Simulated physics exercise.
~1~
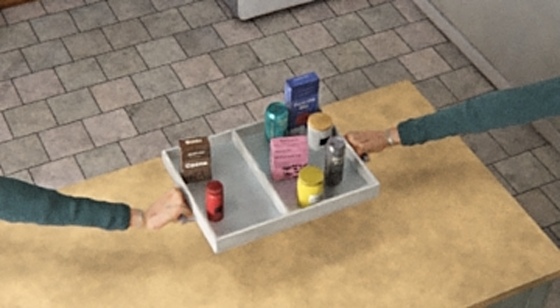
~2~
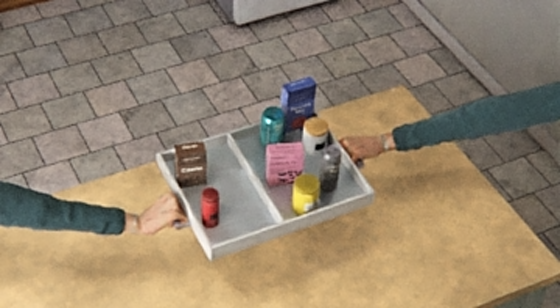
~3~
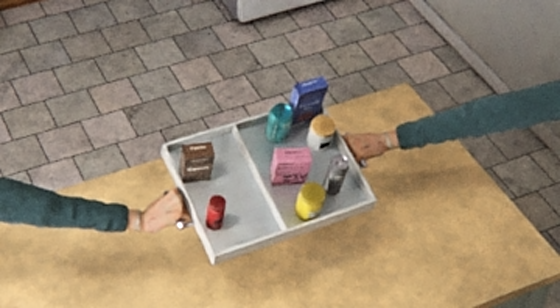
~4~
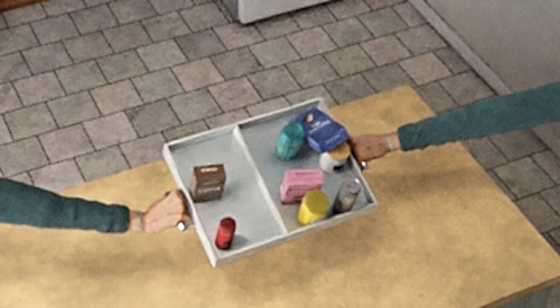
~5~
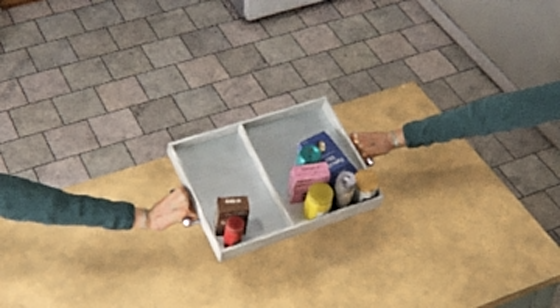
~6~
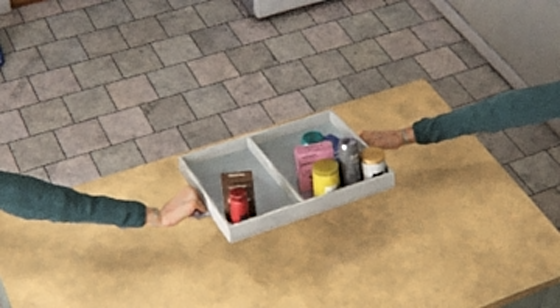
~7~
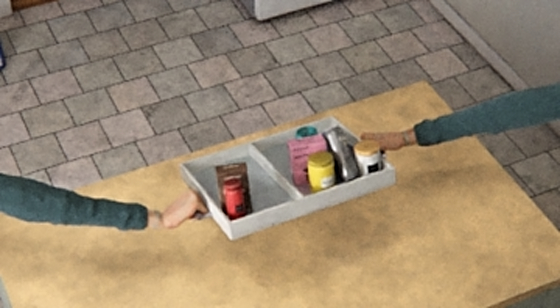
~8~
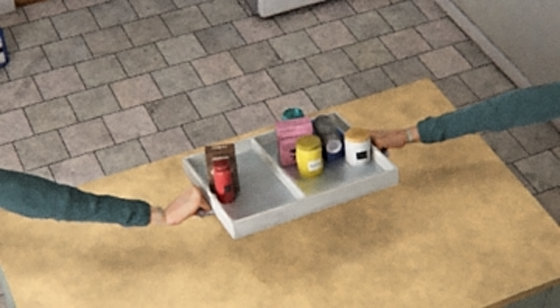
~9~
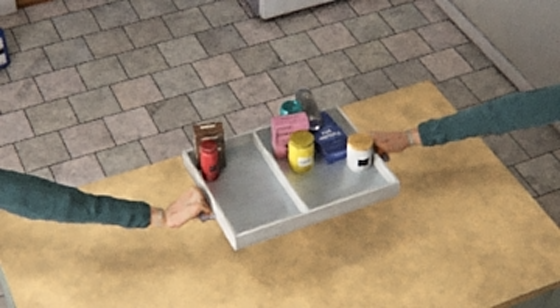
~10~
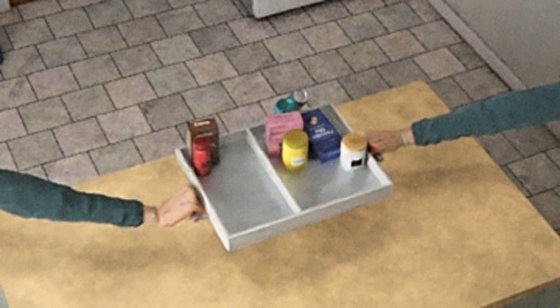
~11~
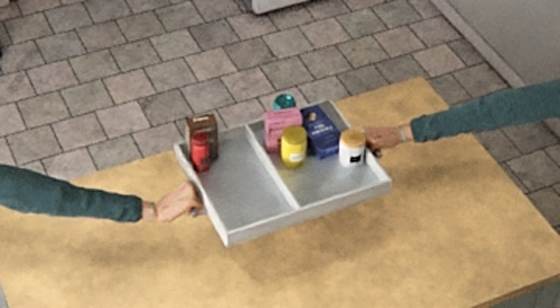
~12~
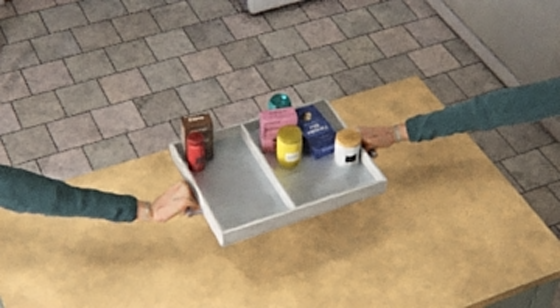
Two hands tilt a tray toward us, then away, toppling the blue packet among sliding containers.
